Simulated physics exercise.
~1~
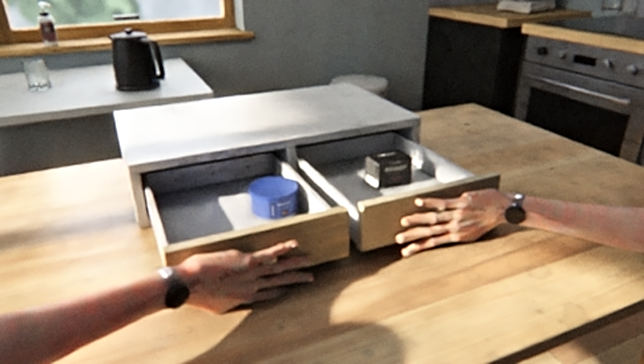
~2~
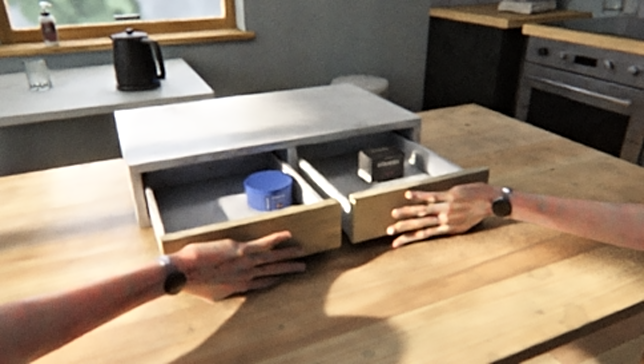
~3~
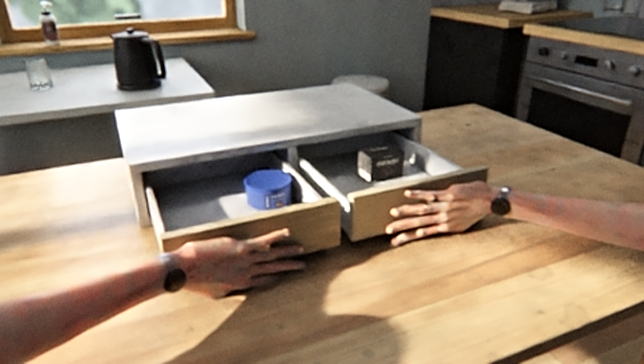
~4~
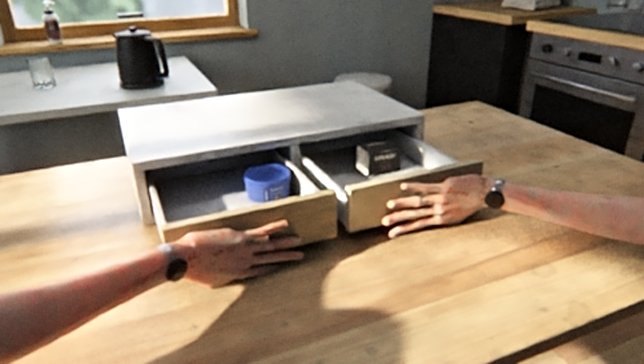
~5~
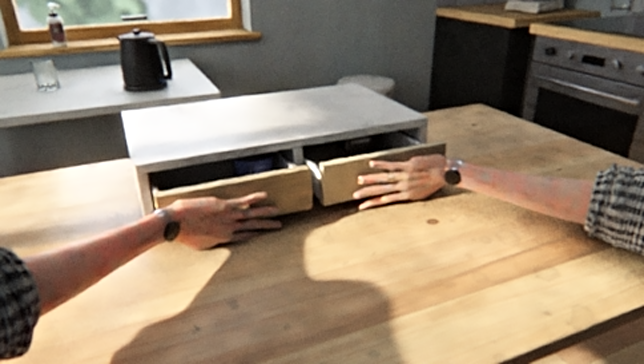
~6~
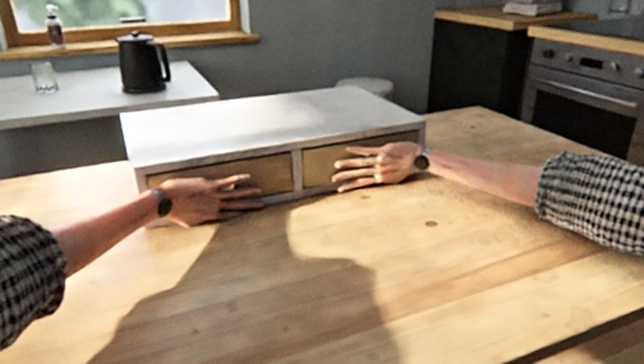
Two open drawers jut from a low pale cabinet on a sunlit wooden table, seen from the front and slightly above by a gently swaying camera in a kitchen. The left drawer holds a round blue pot and the right one a small black carton, while a black kettle stands behind on a white counter and an oven sits at right. Two hands, each arm wearing a dark watch, rest against the drawer fronts. They ease the drawers back a little, then push both inward together, hiding the pot and carton. Finally both drawers sit flush, with the hands still against them.
